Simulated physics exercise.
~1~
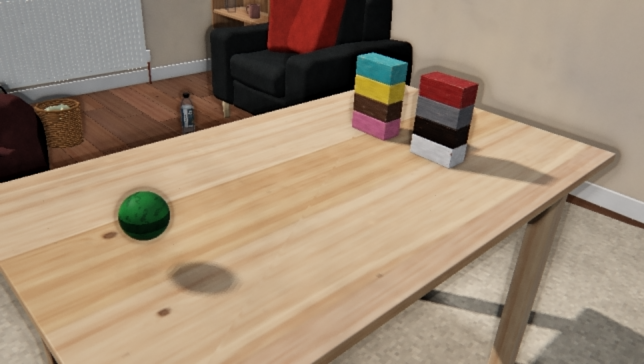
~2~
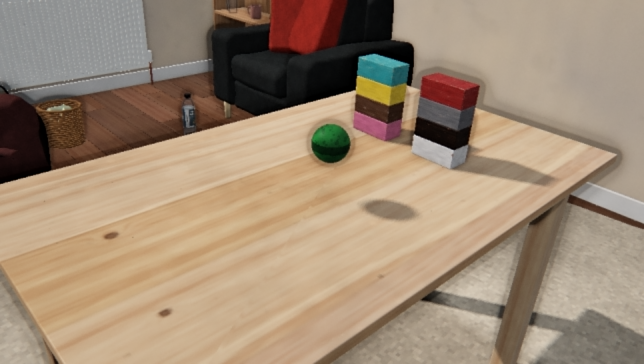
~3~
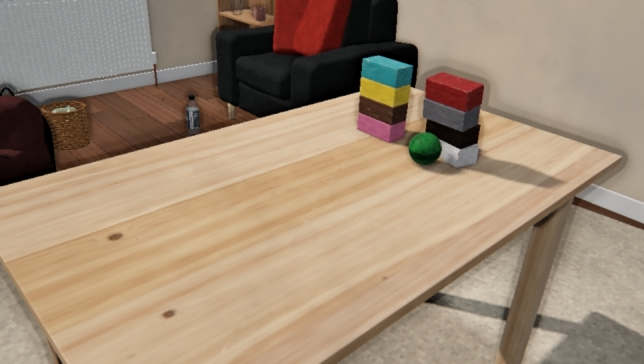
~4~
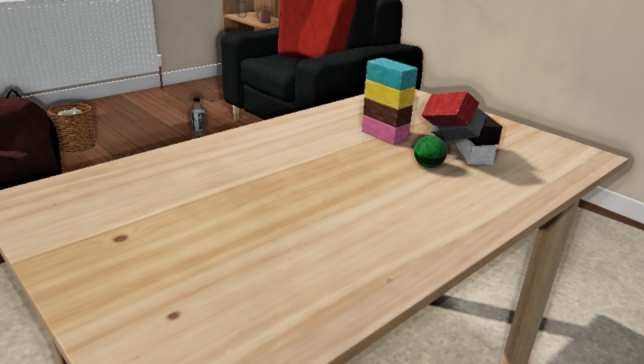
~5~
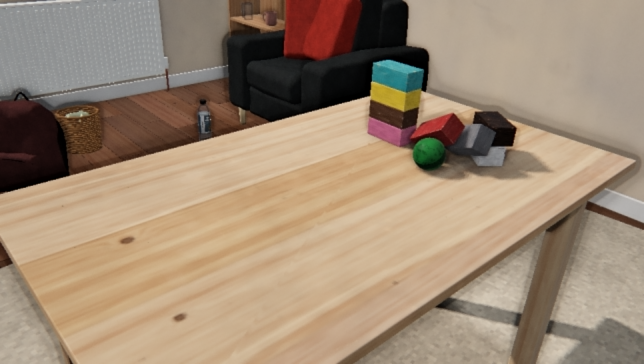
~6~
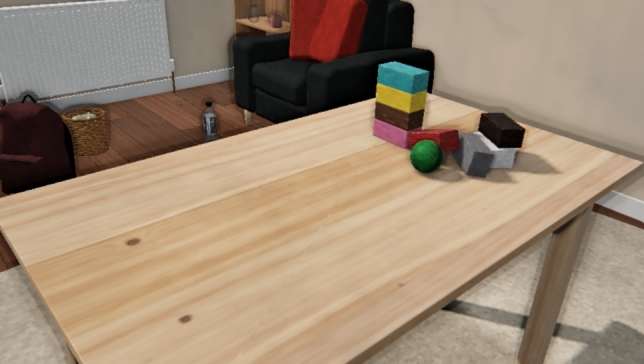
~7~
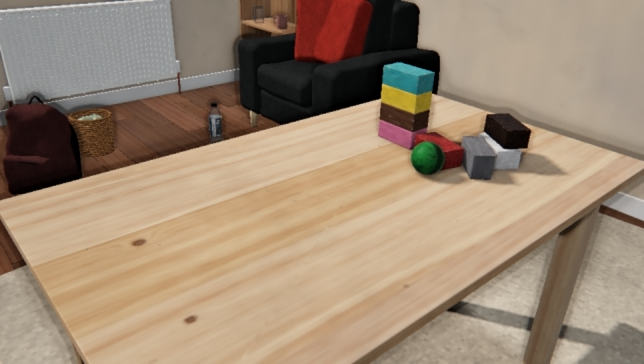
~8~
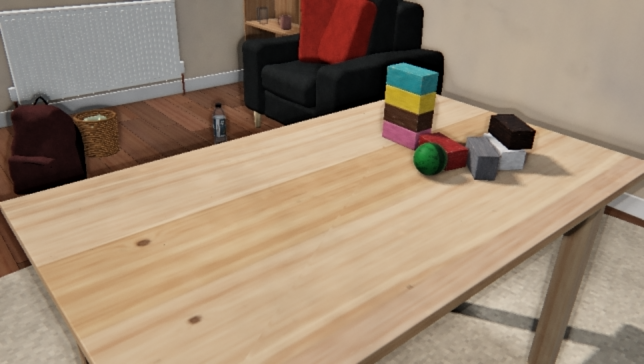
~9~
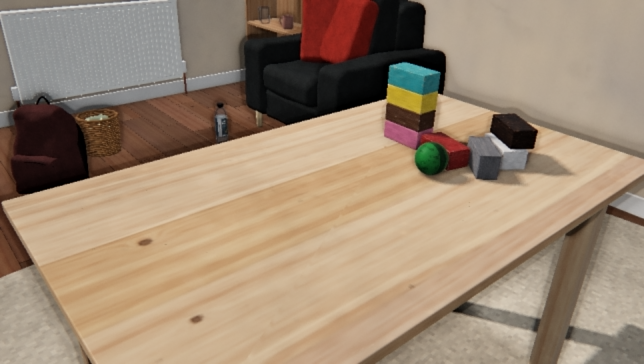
On a wooden table, a green ball knocks down one block stack beside another.
